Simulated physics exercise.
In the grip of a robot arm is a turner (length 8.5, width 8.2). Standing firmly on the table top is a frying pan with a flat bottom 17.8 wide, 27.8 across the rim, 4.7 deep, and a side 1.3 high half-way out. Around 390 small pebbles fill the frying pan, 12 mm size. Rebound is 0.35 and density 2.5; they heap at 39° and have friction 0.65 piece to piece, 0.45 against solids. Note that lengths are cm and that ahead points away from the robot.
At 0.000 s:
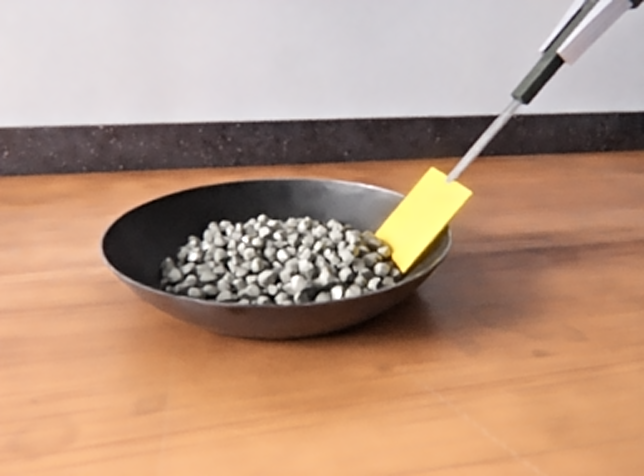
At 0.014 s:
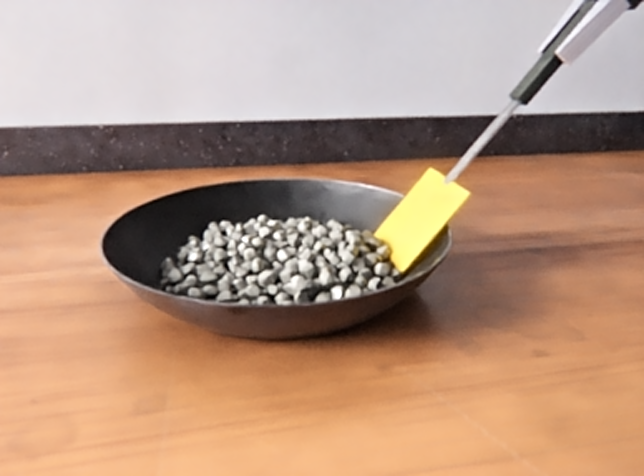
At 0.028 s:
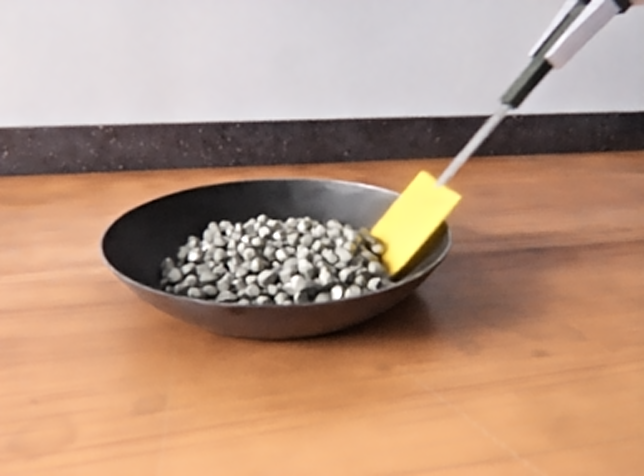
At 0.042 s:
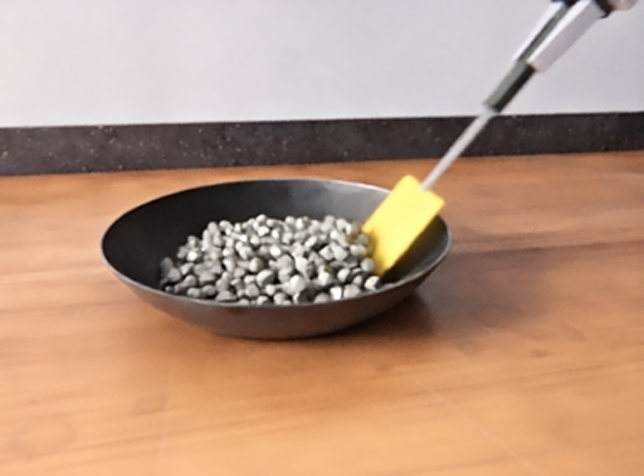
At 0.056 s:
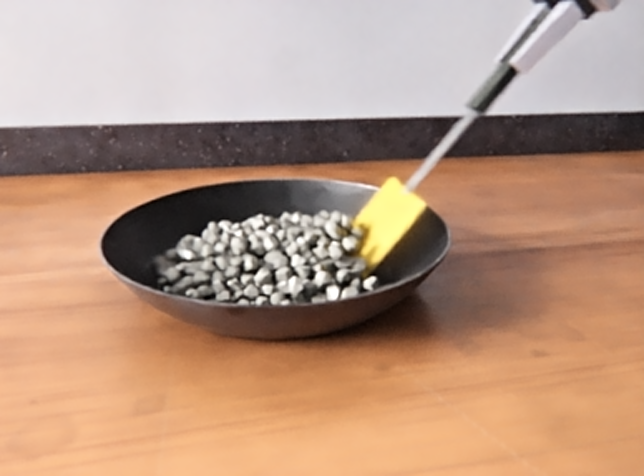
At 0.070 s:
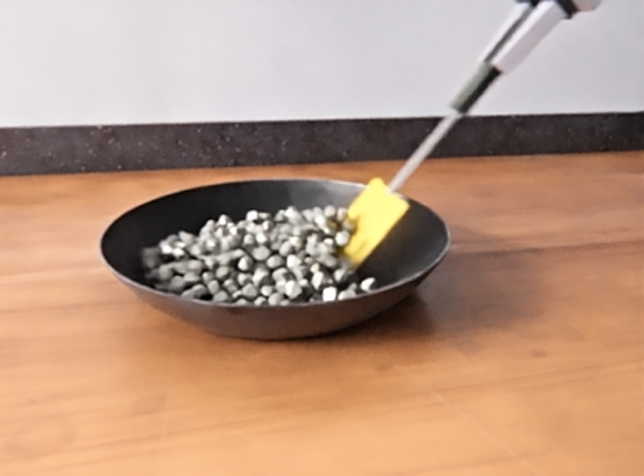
Yellow turner held by a robot arm pushing grey pebbles leftward in a dark frying pan on a wooden table top.
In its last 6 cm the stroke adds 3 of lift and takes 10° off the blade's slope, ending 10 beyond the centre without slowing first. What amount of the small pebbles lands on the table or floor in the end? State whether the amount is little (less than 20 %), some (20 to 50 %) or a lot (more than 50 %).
The amount is some, 20 to 50 %.
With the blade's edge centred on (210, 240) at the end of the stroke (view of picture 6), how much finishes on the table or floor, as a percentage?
Something near 5 in a hundred.
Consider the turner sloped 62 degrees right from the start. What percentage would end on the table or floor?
It would be near 35 per cent.
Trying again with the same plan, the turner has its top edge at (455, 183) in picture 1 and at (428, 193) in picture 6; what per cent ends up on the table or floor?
It comes to something like 15 %, give or take.
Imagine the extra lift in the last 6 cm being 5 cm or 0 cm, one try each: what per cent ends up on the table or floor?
Estimates, in order: 25 % then 25 %.
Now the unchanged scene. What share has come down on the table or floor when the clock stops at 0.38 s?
My estimate is roughly 10 %.
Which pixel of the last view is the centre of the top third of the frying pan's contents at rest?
Somewhere around (180, 252) in the last picture.
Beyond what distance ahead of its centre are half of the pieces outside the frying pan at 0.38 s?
Roughly 22 centimetres ahead.
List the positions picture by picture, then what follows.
The first frame shows turner top edge at (451, 179), sloping 51°; upper third of the load around (285, 251), from x 170 to 395, top at y 220; 393 in the frying pan.
The second frame shows turner top edge at (449, 180), sloping 51°; upper third of the load around (285, 251), from x 165 to 395, top at y 220.
The third frame shows turner top edge at (440, 184), sloping 51°; upper third of the load around (288, 249), from x 165 to 385, top at y 220.
The fourth frame shows turner top edge at (425, 188), sloping 51°; upper third of the load around (292, 247), from x 165 to 385, top at y 220.
The fifth frame shows turner top edge at (408, 190), sloping 51°; upper third of the load around (288, 244), from x 160 to 385, top at y 215.
The sixth frame shows turner top edge at (391, 191), sloping 51°; upper third of the load around (281, 241), from x 145 to 385, top at y 215; 393 in the frying pan.
After 0.12 s, sloping 51°, highest piece 6 above the table; 393 in the frying pan.
After 0.16 s, sloping 49°, highest piece 7 above the table; 393 in the frying pan.
After 0.38 s, sloping 41°, highest piece 12 above the table; 279 in the frying pan, 39 on the table or floor, 75 on the blade or in flight.
After 1.43 s, sloping 41°, highest piece 4 above the table; 279 in the frying pan, 114 on the table or floor.
At rest, 279 in the frying pan, 114 on the table or floor. That is 29 % on the table or floor.
